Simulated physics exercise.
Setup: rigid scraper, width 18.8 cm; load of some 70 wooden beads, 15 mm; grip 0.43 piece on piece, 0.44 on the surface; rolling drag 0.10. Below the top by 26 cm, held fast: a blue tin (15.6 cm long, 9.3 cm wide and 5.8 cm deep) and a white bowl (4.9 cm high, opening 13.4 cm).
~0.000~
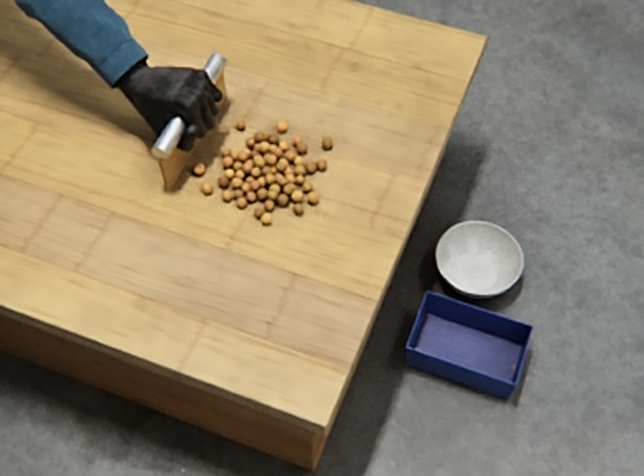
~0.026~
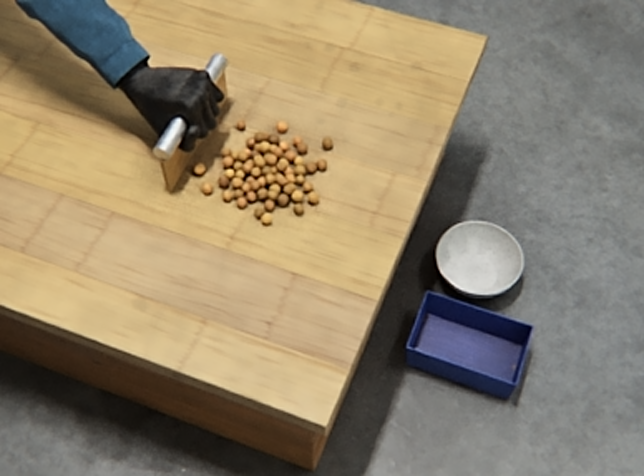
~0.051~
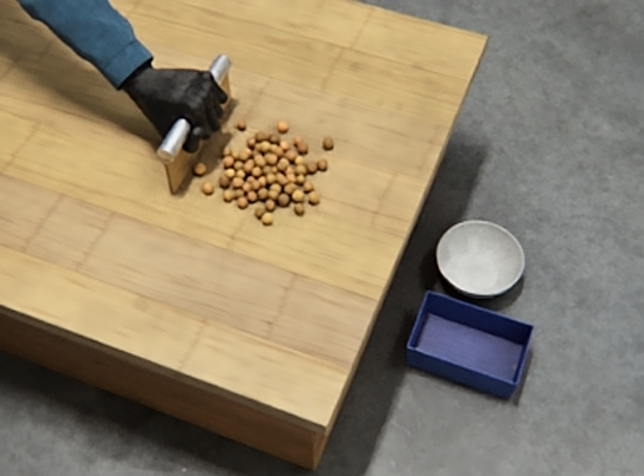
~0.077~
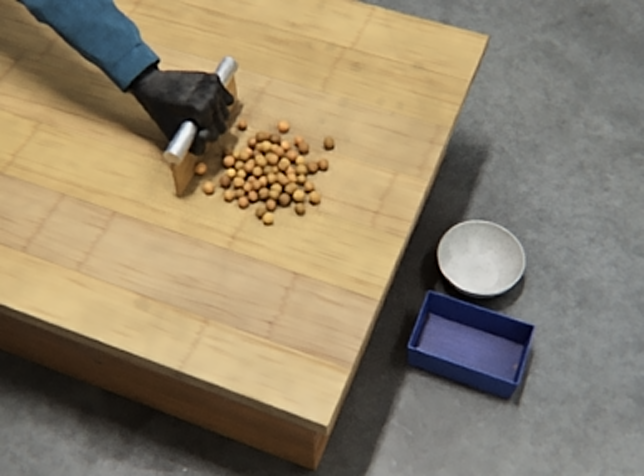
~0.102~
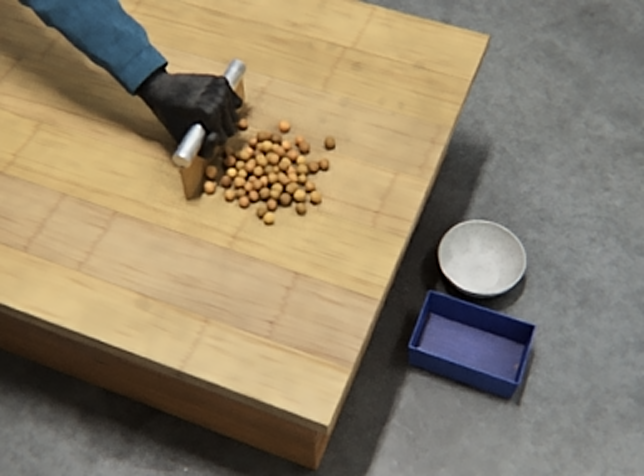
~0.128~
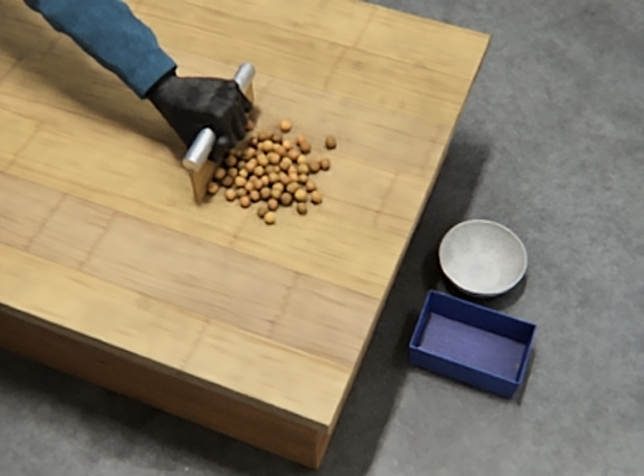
A black-gloved hand in a blue sleeve slides a scraper with a silver handle slowly rightward across a pale wooden platform, reaching the near edge of a heap of small round wooden beads and nudging a few. Seen from above at an angle, the platform stands over a grey floor. Down there, a white bowl and a blue rectangular tin sit motionless to the right.
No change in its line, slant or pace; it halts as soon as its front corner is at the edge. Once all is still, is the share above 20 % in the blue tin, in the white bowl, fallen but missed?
In the blue tin: Above; in the white bowl: Below; fallen but missed: Above.
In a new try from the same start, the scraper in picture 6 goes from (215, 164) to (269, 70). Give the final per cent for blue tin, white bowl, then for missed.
Blue tin 15 percent, white bowl 20 percent, missed 40 percent.
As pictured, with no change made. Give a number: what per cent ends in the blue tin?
Estimated share: Close to 40 %.
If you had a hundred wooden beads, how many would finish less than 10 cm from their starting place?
Close to 0 in a hundred.
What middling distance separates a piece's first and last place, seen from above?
It works out at about 34 centimetres.
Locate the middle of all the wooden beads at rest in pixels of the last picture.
The middle settles close to (467, 348).
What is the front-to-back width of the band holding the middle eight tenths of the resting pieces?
Around 34 centimetres.
Then, at 0.39 s, scraper 18 cm from its start, spill 19 cm wide; still on top 100 %.
Then, at 0.66 s, scraper 32 cm from its start, spill 27 cm wide; off the edge, not caught 40 %, still on top 60 %.
Then, at 0.89 s, scraper 32 cm from its start, spill 34 cm wide; blue tin 40 %, white bowl 10 %, off the edge, not caught 40 %, still on top 10 %.
At rest (2.3 s), blue tin 40 %, white bowl 10 %, fallen but missed 40 %, still on top 10 %.
